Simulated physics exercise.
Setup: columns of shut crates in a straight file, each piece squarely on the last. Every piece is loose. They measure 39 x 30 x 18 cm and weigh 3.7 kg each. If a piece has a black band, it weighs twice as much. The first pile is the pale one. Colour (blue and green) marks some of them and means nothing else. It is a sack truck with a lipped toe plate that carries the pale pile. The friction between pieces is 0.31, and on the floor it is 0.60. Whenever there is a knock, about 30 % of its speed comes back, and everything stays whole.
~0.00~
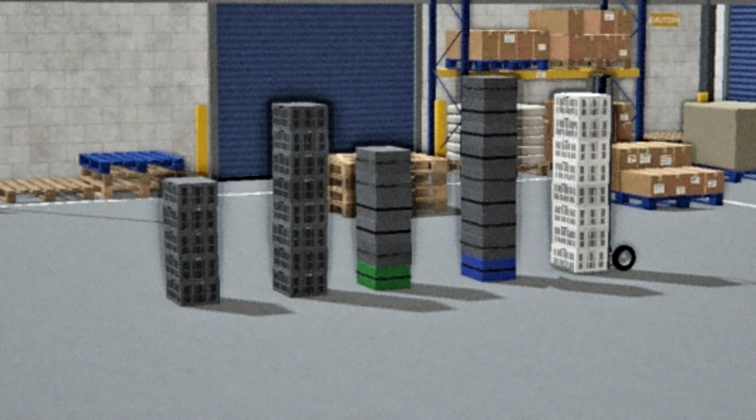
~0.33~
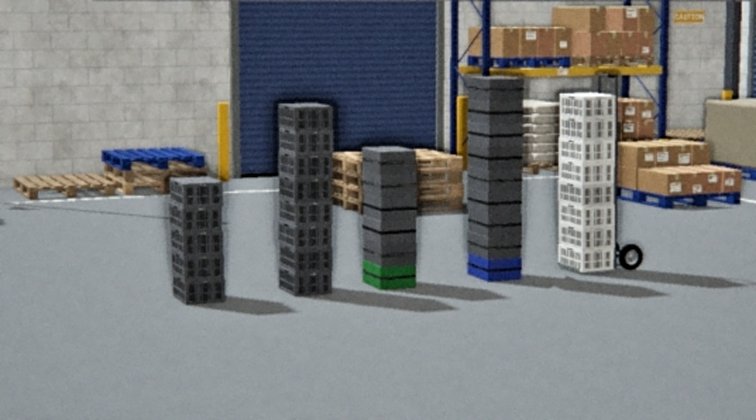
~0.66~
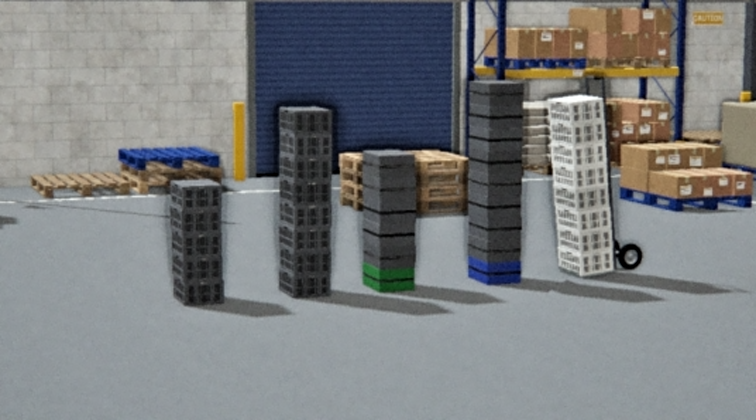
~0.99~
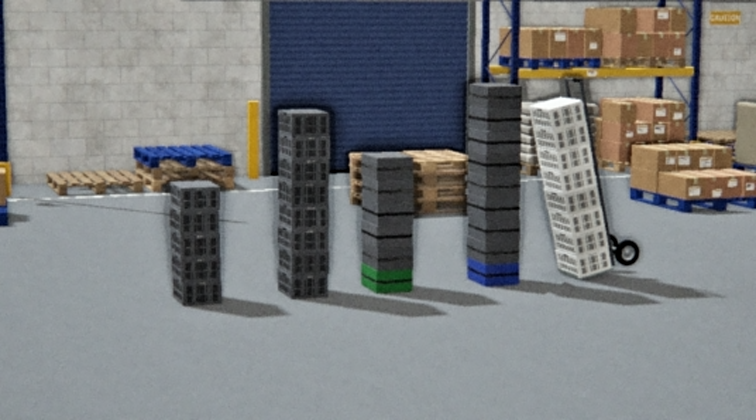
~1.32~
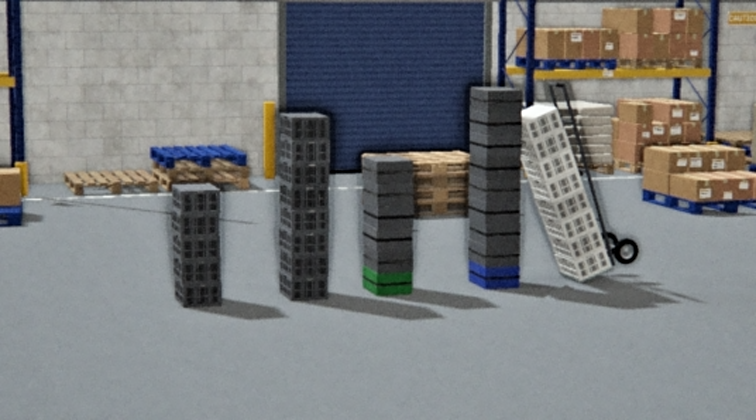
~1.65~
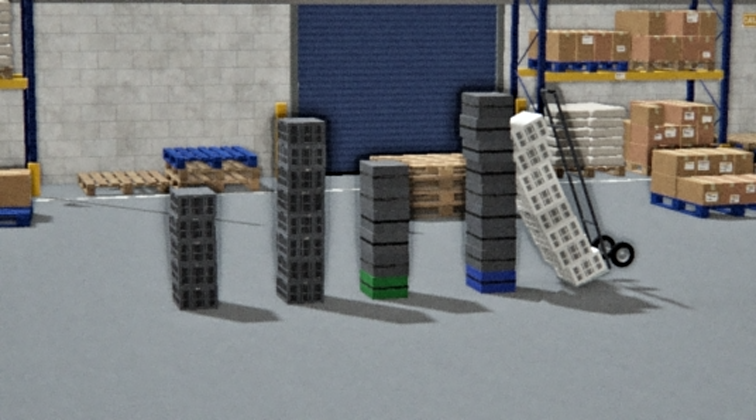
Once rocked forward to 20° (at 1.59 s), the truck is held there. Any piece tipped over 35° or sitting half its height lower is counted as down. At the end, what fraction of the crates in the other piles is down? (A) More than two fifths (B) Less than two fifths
Answer: B.
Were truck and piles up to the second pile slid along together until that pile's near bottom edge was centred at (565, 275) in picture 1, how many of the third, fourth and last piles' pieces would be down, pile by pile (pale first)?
That would give third 0, fourth 0 and last 0.
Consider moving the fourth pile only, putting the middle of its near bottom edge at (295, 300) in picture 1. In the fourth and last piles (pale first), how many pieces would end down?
That gives fourth 0 and last 0.
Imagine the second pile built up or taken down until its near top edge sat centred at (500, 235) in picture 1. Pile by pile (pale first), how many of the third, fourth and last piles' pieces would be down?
Down by pile: Third 0, fourth 0, last 0.
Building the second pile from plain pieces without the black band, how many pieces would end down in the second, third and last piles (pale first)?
Second: 8; third: 5; last: 4.
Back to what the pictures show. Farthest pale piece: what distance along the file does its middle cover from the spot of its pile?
About 60 cm.
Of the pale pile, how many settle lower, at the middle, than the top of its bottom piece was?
1.
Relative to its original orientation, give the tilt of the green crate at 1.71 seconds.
It sits at about 0 degrees.
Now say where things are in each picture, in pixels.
In the first picture (each place is the centre of the face we see best; the camera moves round a little), truck frame (611, 115) 0° forward; blue crate (500, 270); green crate (393, 278); the others all in place.
The second picture shows truck frame (616, 115) 1° forward; blue crate (505, 270).
The third picture shows truck frame (605, 117) 6° forward, top of the pale pile leaning 6°; blue crate (504, 273); the others all in place.
The fourth picture shows truck frame (588, 118) 12° forward, top of the pale pile leaning 13°; blue crate (502, 275); the others all in place.
The fifth picture shows truck frame (574, 123) 18° forward, top of the pale pile leaning 21°; blue crate (503, 278); the others all in place.
The sixth picture shows truck frame (566, 128) 20° forward, top of the pale pile leaning 26°; blue crate (499, 282); green crate (390, 288); 3 have shifted.
By 1.71 s, 0 of the pale pile down; none of the 28 other crates down, 3 disturbed.
By 1.74 s, 0 of the pale pile down; none of the 28 other crates down, 4 disturbed.
By 2.04 s, 0 of the pale pile down; none of the 28 other crates down, 5 disturbed.
When it is over (2.6 s), 0 of the pale pile down; none of the 28 other crates down, 4 disturbed; blue crate unmoved; green crate unmoved. That is 0 per cent. In pixels of the last frame, middles, blue crate near (490, 278), green crate near (384, 283).
